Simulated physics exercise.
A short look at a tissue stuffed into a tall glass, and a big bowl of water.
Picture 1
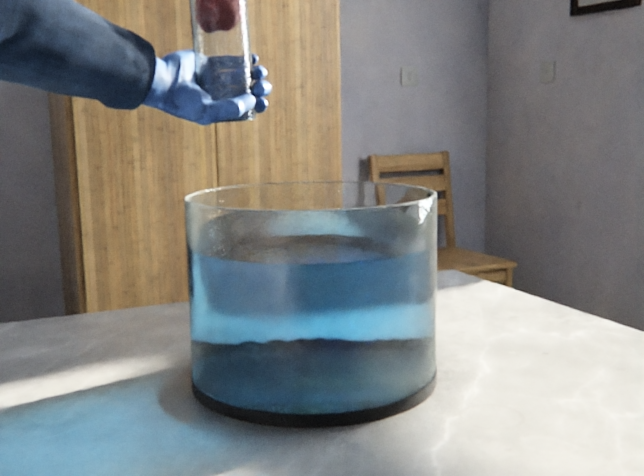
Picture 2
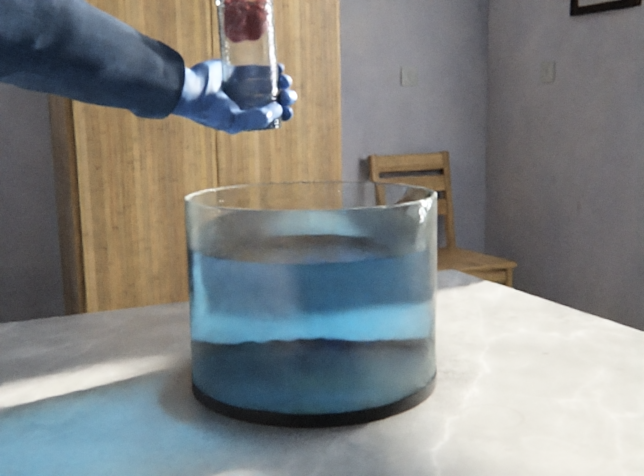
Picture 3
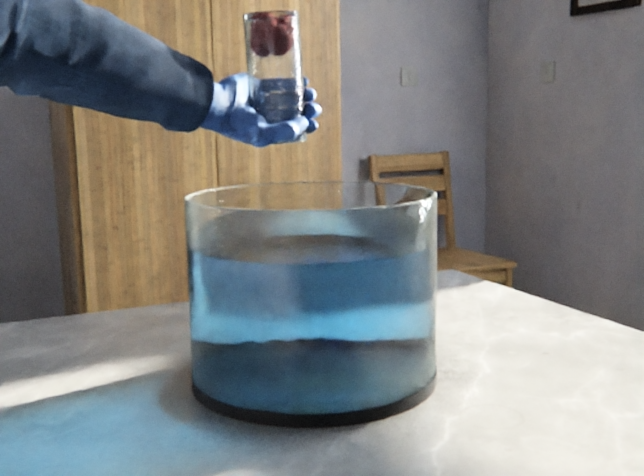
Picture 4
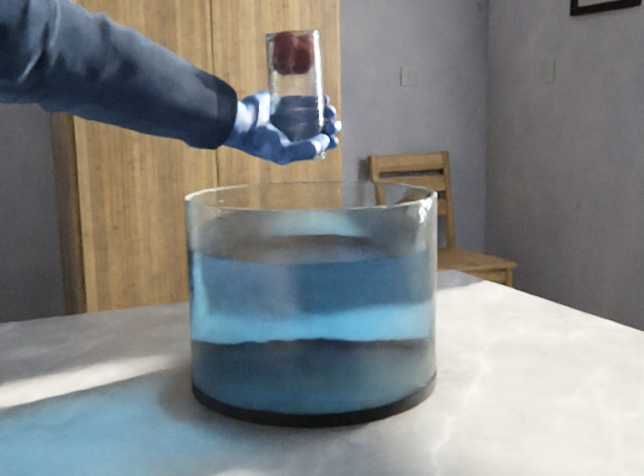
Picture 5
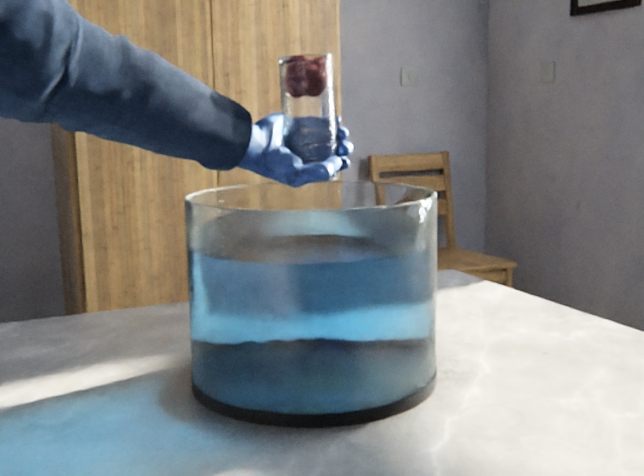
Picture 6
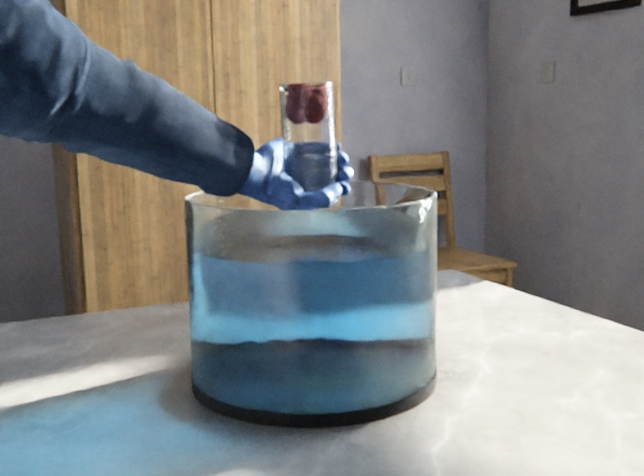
A gloved hand lowering an upside-down tall glass with reddish tissue inside, moving rightward and down over a big bowl of water.
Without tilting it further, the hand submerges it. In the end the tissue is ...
Still dry.
Next, the tall glass enters the water.
After that, air is trapped inside and holds the level down.
Finally, the tall glass is under, still full of air, and the tissue is dry.
